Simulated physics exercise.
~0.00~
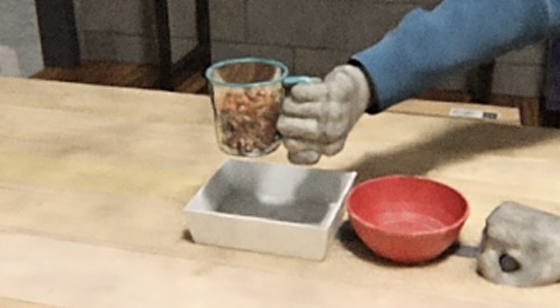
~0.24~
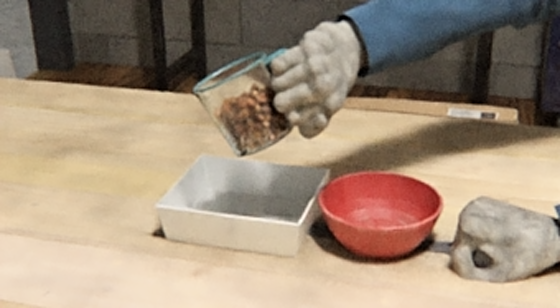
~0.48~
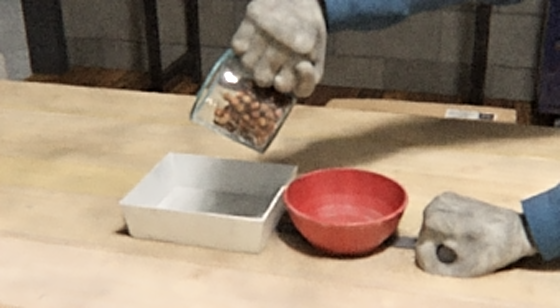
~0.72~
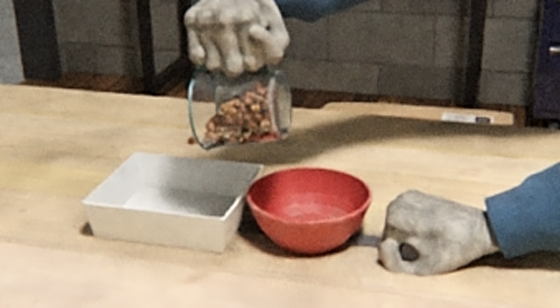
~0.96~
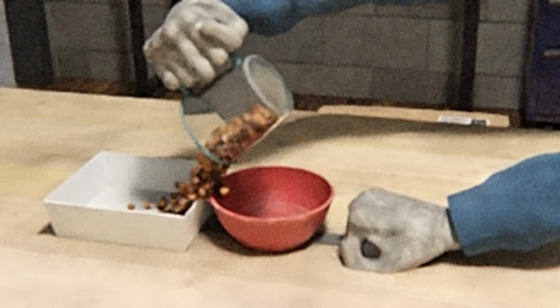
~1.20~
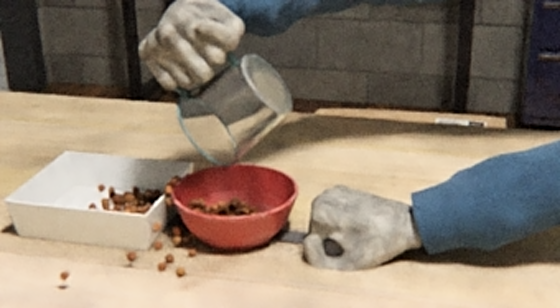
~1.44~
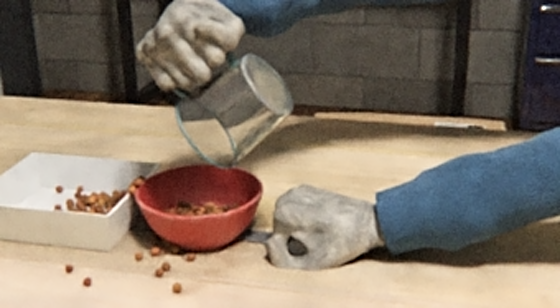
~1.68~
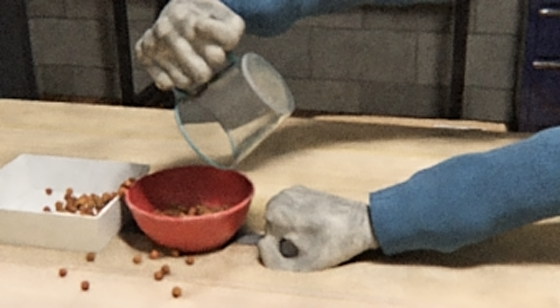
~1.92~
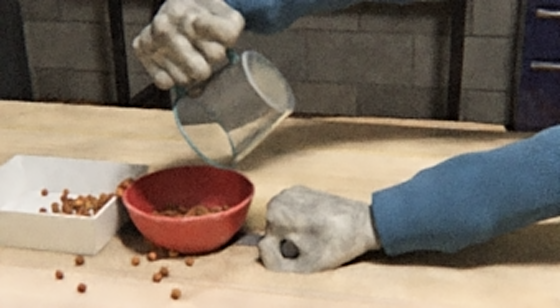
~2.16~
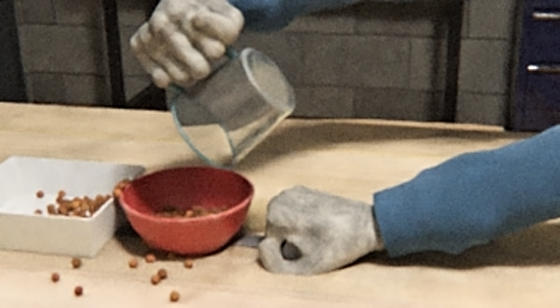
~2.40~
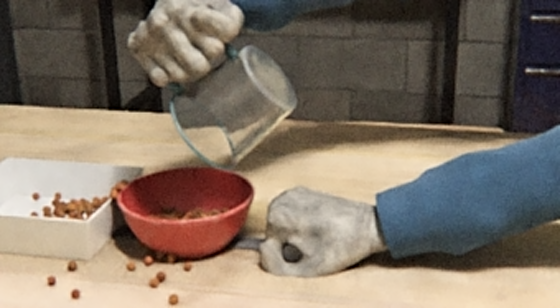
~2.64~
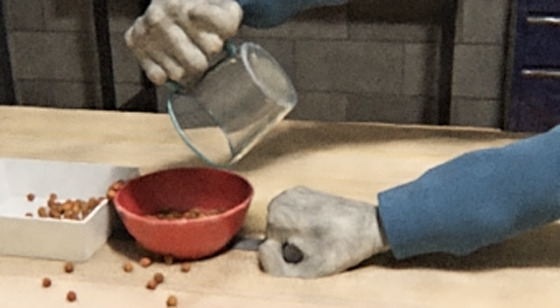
A gloved hand tips a clear cup, spilling brown balls into both dishes and onto the table.
